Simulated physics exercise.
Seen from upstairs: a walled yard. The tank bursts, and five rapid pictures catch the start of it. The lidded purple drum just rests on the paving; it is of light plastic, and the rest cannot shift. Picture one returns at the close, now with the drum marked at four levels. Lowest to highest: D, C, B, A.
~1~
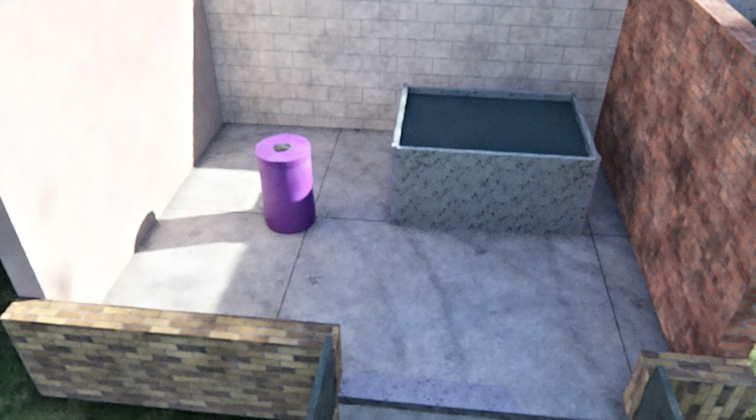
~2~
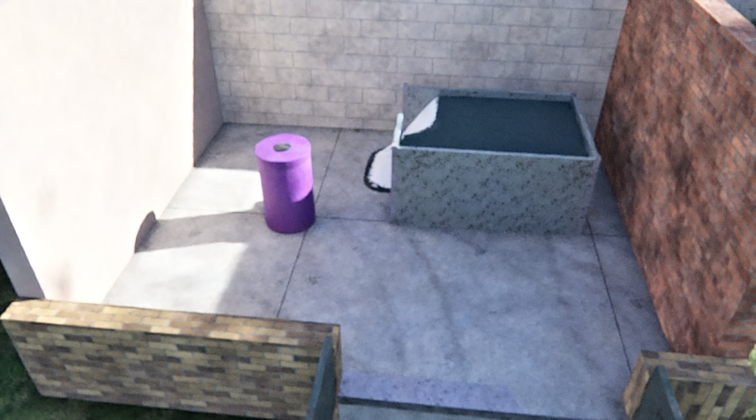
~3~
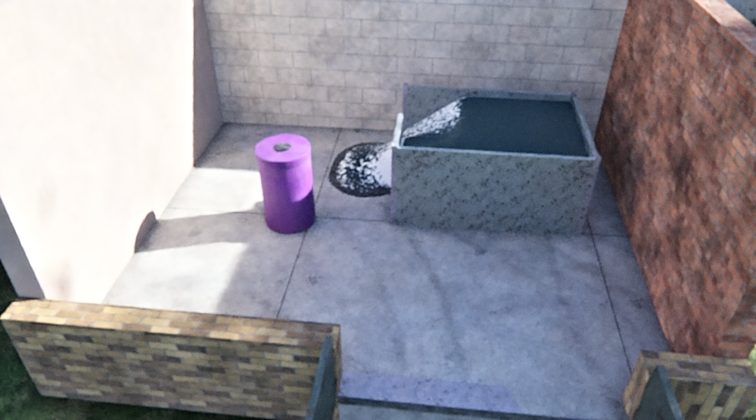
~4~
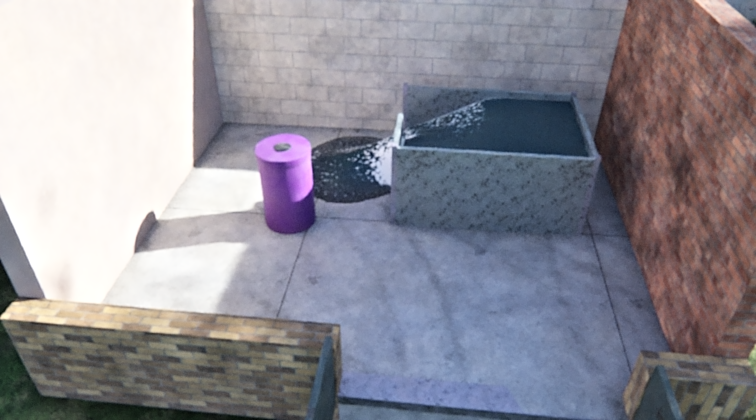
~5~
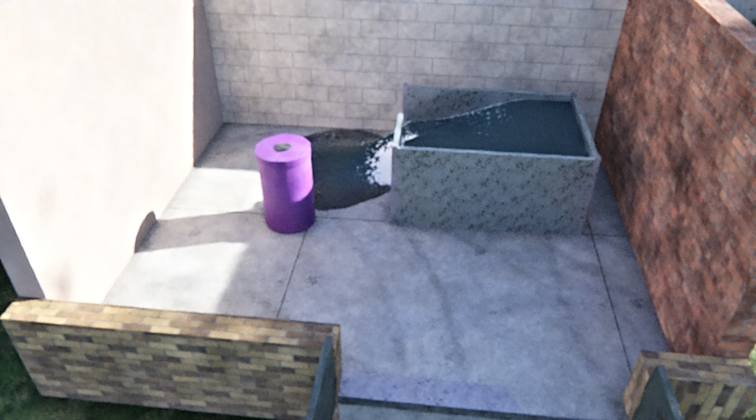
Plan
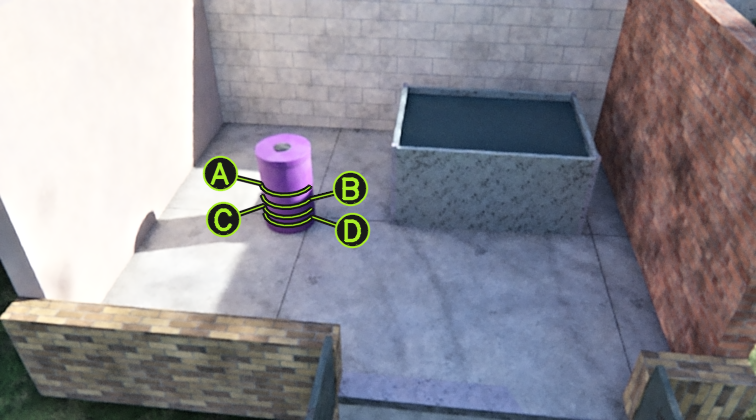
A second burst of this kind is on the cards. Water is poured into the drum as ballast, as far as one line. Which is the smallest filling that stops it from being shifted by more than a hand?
Mark D.
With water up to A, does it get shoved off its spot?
No, that is safe.
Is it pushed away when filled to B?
No.
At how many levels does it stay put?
All of the four.
In lime, A at (281, 195); B at (282, 207); C at (283, 217); D at (284, 225); from the bottom up D, C, B, A.
For mark A, it does not move.
For mark B, it does not move.
For mark C, it does not move.
For mark D, it does not move.
